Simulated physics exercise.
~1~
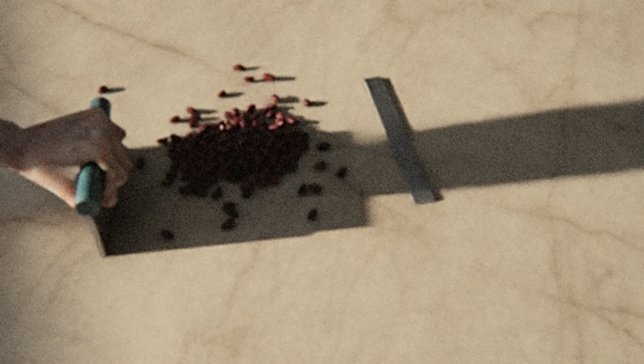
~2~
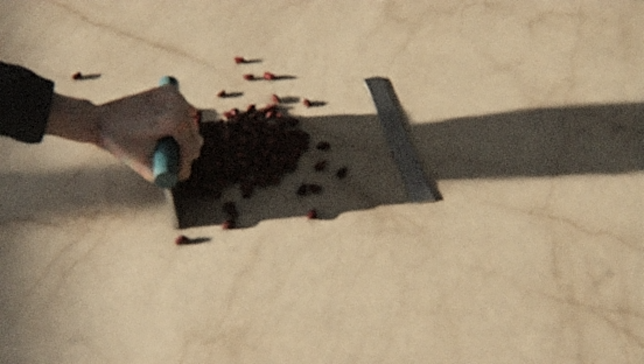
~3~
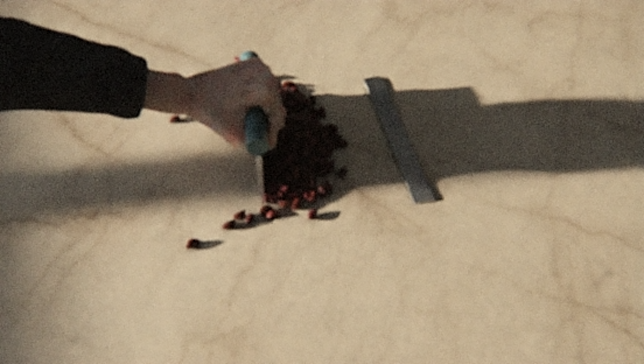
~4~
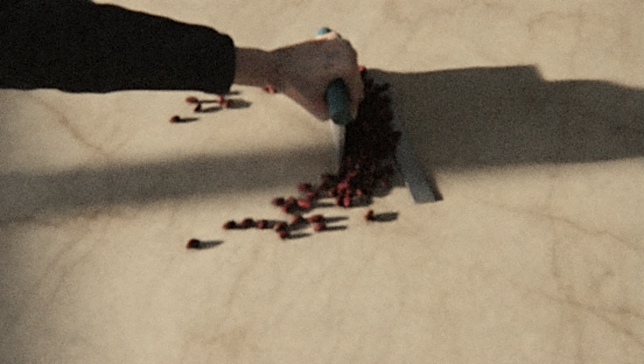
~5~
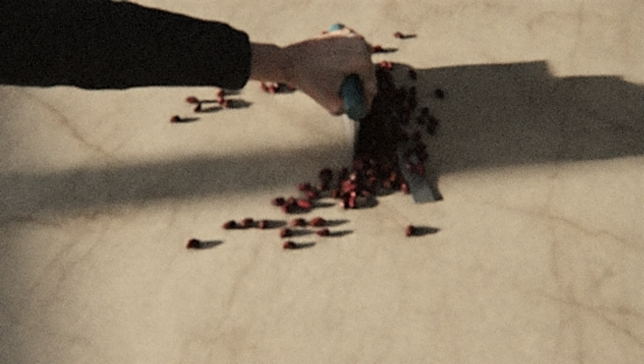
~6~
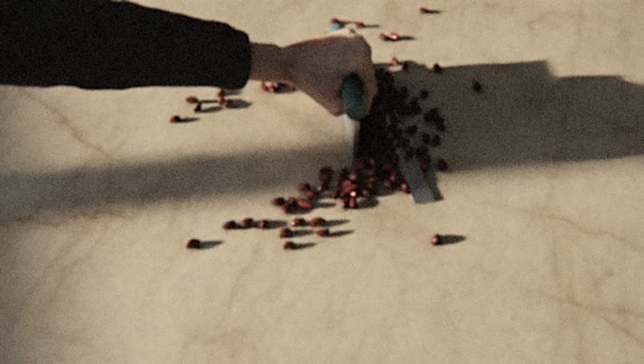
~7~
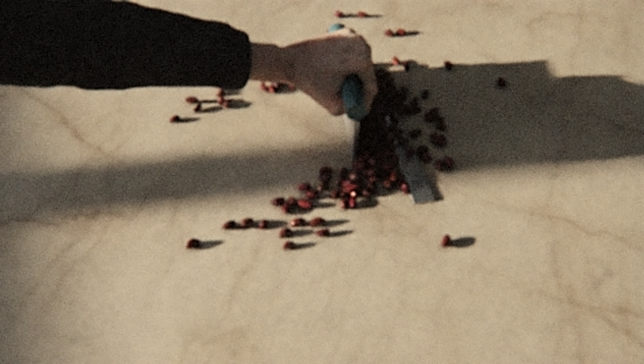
To begin with, a hand grips the blue-green handle of a wide scraper on a pale, veined surface, with a heap of dark red beans to its right and a grey strip lying slanted further along. The dark-sleeved arm pushes the scraper right, gathering the beans into a narrow, upright band while some slip out past its ends. The band reaches the strip and the scraper halts just short of it. Several beans roll on to the right before settling. Finally, some beans rest on or just past the strip, while most lie elsewhere, including a scattered trail behind.
